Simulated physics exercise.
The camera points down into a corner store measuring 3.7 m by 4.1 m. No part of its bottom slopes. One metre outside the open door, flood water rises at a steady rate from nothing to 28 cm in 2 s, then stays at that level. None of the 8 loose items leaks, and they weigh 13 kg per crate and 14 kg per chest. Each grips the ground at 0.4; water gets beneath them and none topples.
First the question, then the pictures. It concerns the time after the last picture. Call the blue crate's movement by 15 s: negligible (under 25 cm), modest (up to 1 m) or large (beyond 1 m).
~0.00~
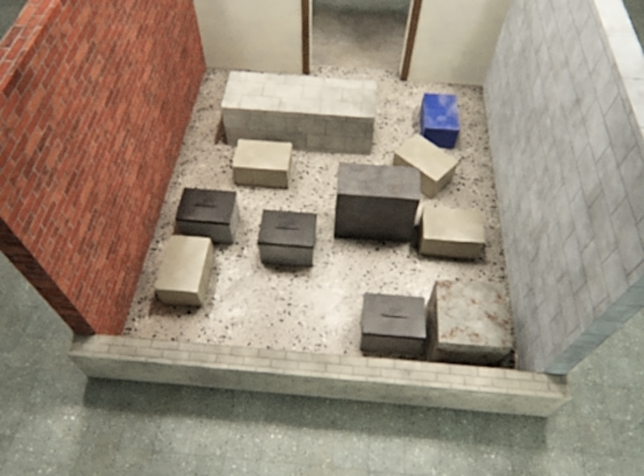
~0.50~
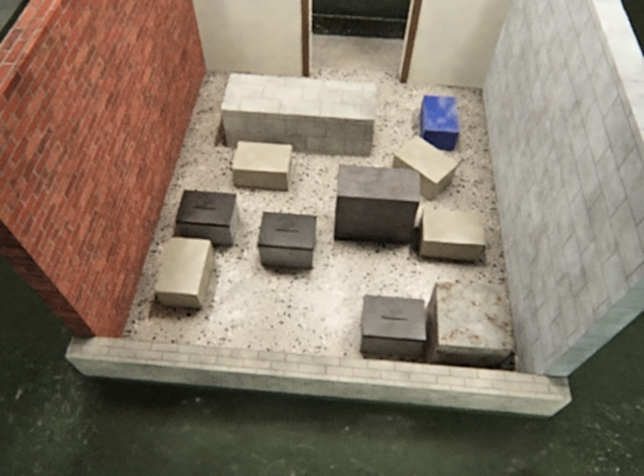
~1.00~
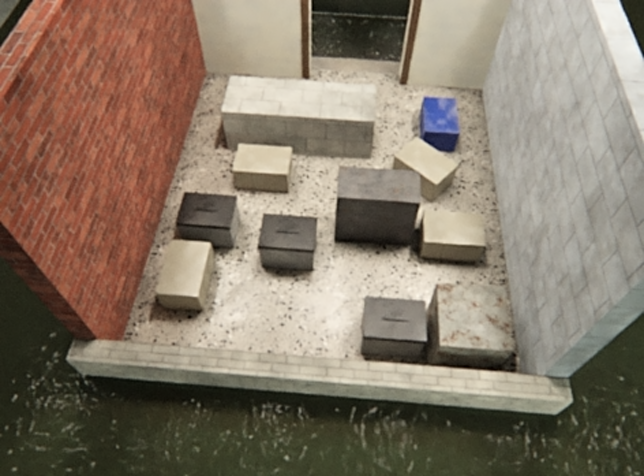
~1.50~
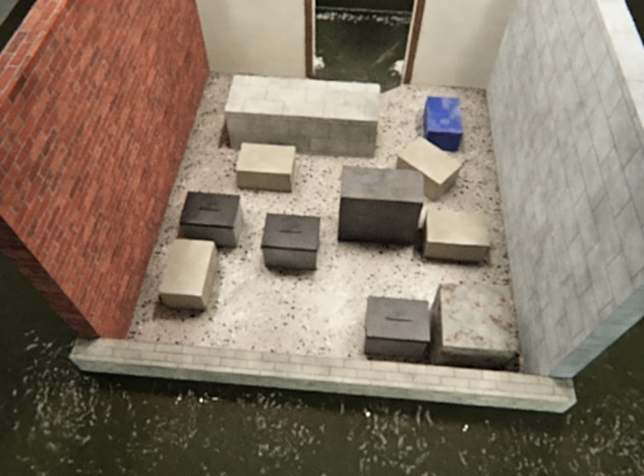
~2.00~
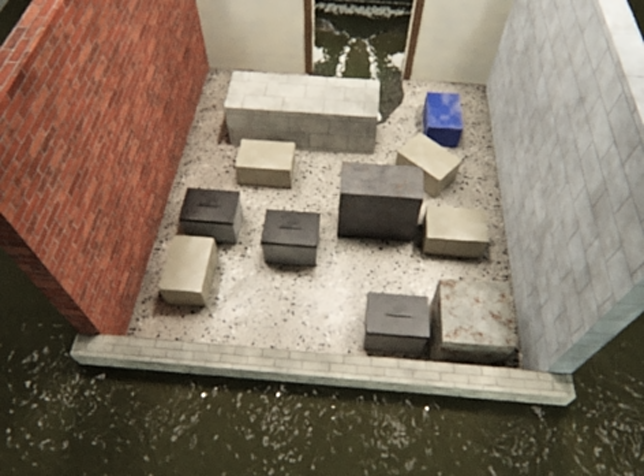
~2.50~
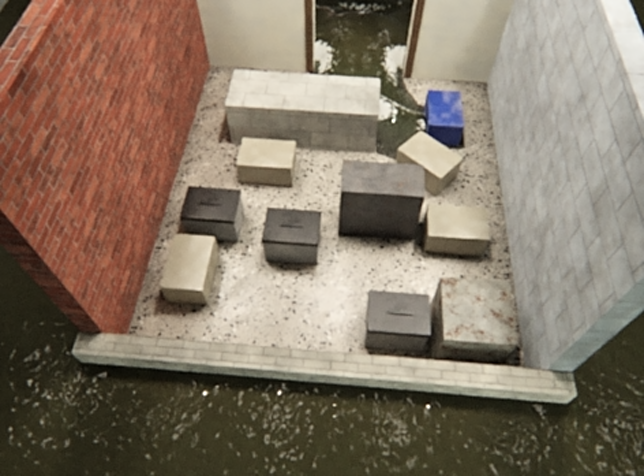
Large.
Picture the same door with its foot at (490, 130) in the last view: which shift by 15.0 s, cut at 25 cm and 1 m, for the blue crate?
You'd see the blue crate wander off a long way.
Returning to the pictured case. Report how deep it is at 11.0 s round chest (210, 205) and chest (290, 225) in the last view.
First roughly 18 cm, second roughly 17 cm.
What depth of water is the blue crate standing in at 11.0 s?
Roughly 14 cm deep.
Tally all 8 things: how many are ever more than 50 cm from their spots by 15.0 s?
The tally stands at 7.
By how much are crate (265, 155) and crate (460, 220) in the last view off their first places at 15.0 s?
200 cm, 250 cm.
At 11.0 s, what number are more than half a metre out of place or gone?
I count 4 of them.
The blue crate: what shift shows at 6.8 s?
Some 80 cm from the start.
After 3.5 s the blue crate is near (484, 108), 0.5 m from its start, aground; 0 afloat.
After 6.8 s the blue crate is near (490, 150), 0.8 m from its start, afloat; 2 afloat.
After 11.0 s the blue crate is near (278, 200), 2.4 m from its start, afloat; 8 afloat.
After 15.0 s the blue crate is near (316, 167), 1.8 m from its start, afloat; 8 afloat.
